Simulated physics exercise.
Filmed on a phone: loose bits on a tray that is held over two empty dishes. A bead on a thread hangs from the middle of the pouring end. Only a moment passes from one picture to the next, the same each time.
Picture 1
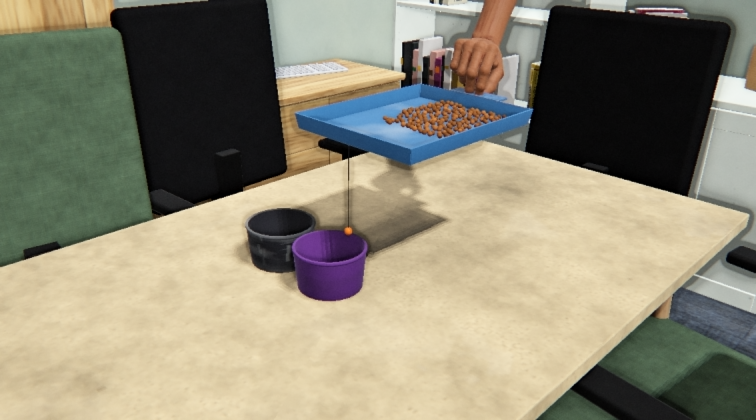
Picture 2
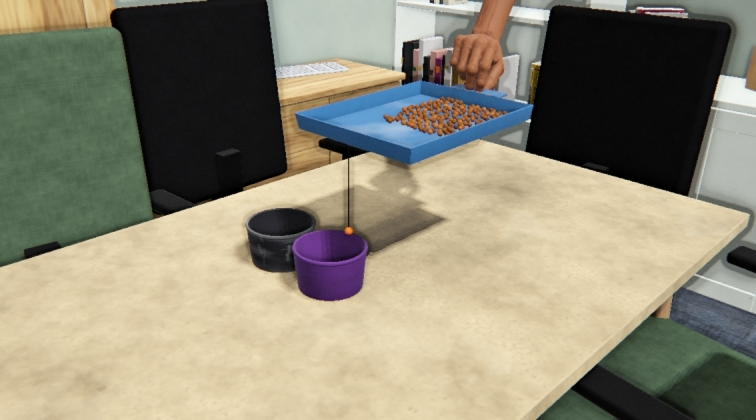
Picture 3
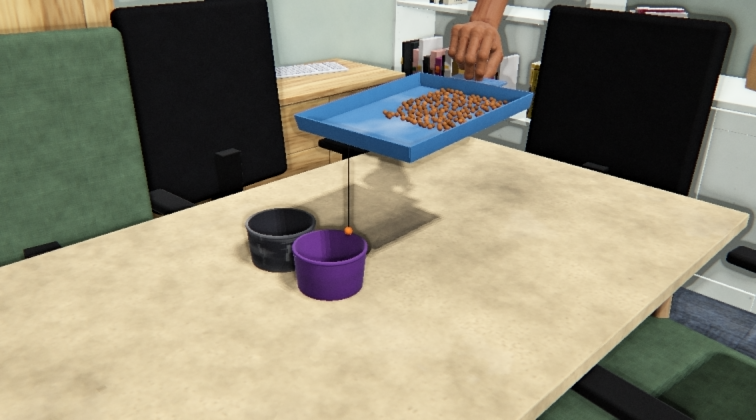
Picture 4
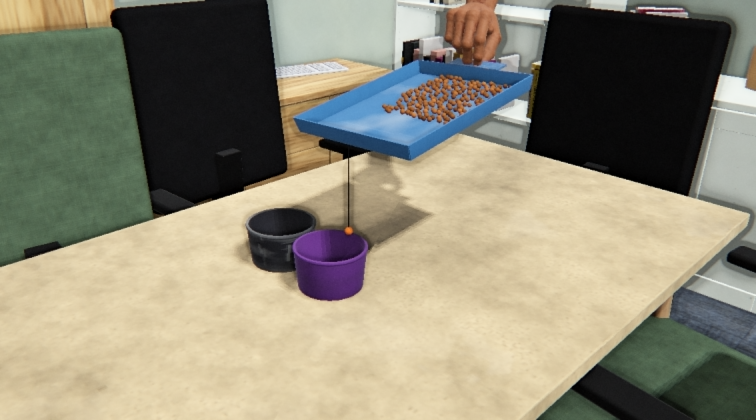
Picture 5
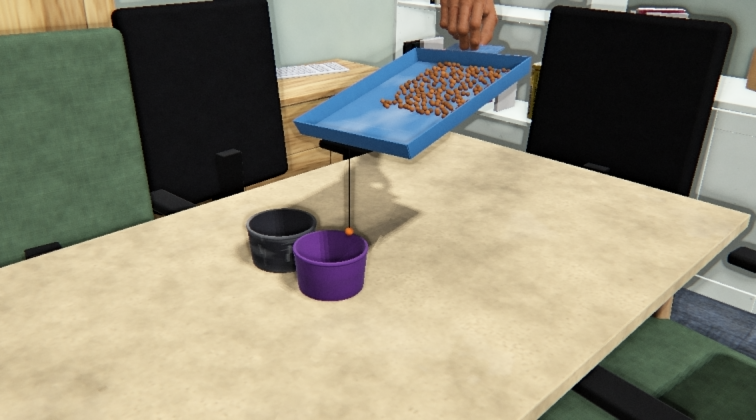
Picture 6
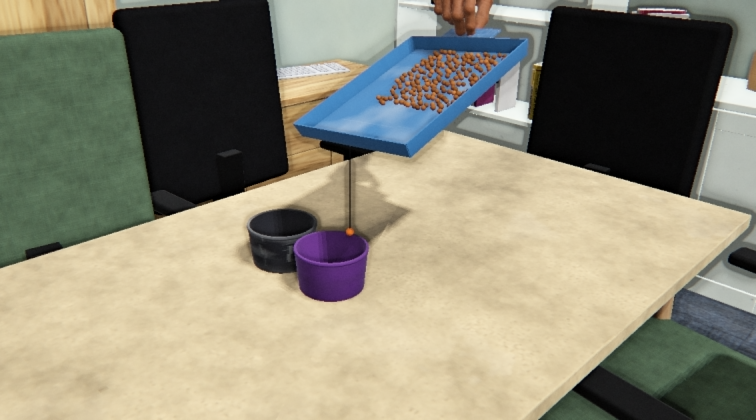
At a pale table with chairs around it, a hand held a blue tray of small brown balls above a black dish and a purple one, then gradually raised its far end, tilting it more steeply.
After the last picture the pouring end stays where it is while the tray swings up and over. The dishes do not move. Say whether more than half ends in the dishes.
Caught overall: The larger part.
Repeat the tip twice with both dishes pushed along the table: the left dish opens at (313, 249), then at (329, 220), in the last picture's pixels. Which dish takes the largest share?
The first try: The left-hand dish. The second: The dish on the left.
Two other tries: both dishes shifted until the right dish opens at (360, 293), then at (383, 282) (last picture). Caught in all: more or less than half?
The first try: Less than half. The second: Not half.
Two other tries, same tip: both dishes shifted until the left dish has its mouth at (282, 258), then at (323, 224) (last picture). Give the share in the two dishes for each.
The first gives 10 %, the second 40 %.
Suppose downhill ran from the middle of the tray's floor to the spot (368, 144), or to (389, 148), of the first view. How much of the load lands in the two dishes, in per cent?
Roughly 20 per cent, and 0 per cent.
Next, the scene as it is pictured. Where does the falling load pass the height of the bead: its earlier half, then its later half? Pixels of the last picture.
At about (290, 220), then at (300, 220).
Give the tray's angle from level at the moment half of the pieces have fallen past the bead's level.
Roughly 110°.
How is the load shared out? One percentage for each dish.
For the left dish some 70 %, for the right dish some 20 %.
Shortly afterwards, tray tipped steeply; near two thirds on the tray; only a few in the left dish; near a quarter in the air.
Next, tray tipped past a quarter turn; near a quarter on the tray; a little in the right dish; near a third in the left dish; a little outside both; near a quarter in the air.
Some moments later, tray tipped past a quarter turn; near a quarter in the right dish; near two thirds in the left dish; a little outside both.
In the end, tray tipped past a quarter turn; near a quarter in the right dish; near two thirds in the left dish; a little outside both.
